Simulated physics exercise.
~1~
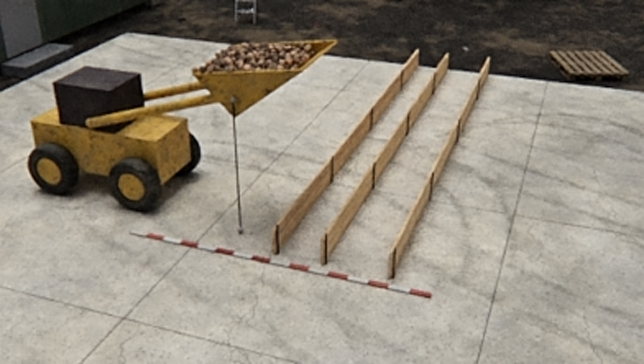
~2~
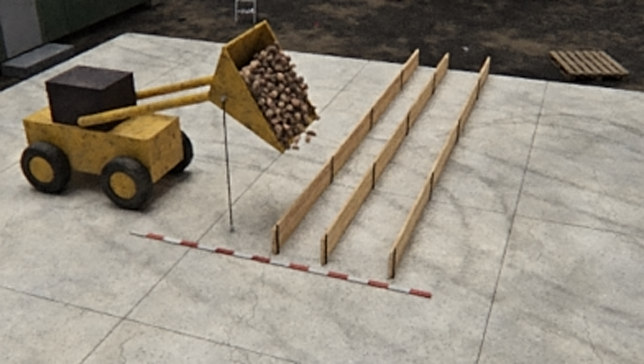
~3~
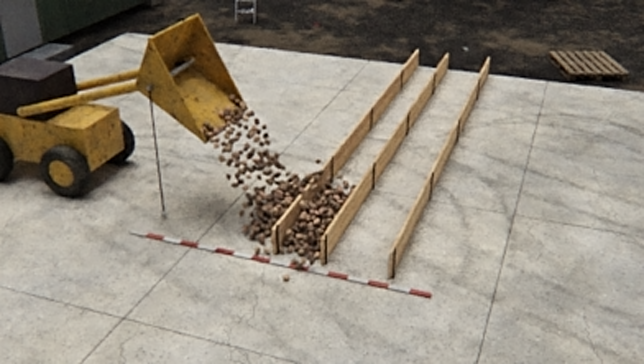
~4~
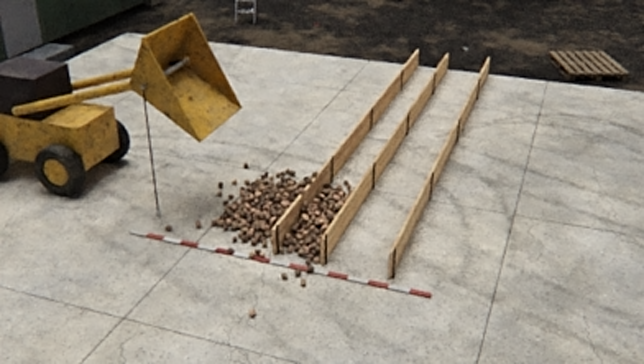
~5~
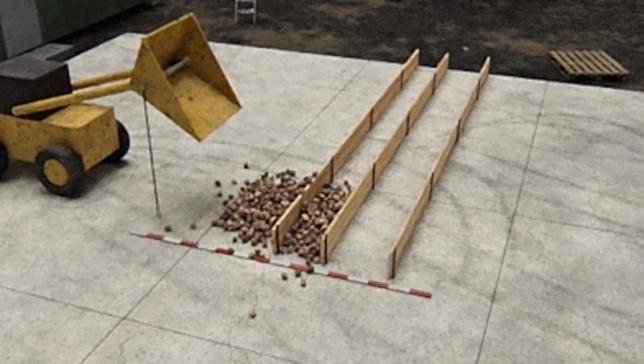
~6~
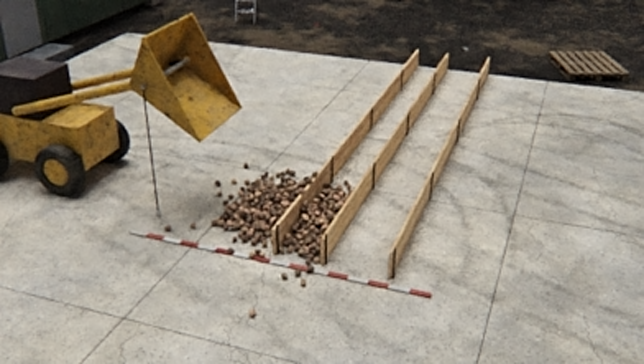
The clip opens on a yellow toy-like loader holding a raised bucket heaped with brown stones, beside three long wooden boards standing on a pale concrete floor. The bucket tips forward toward the boards, and the stones bunch at its lower lip as the machine rolls back to the left. The load then pours down around the near ends of the boards while the loader backs farther away. Soon the bucket is empty and the machine stops. The stones settle, most heaped left of the boards, the rest in the left bay, while the right bay stays empty.
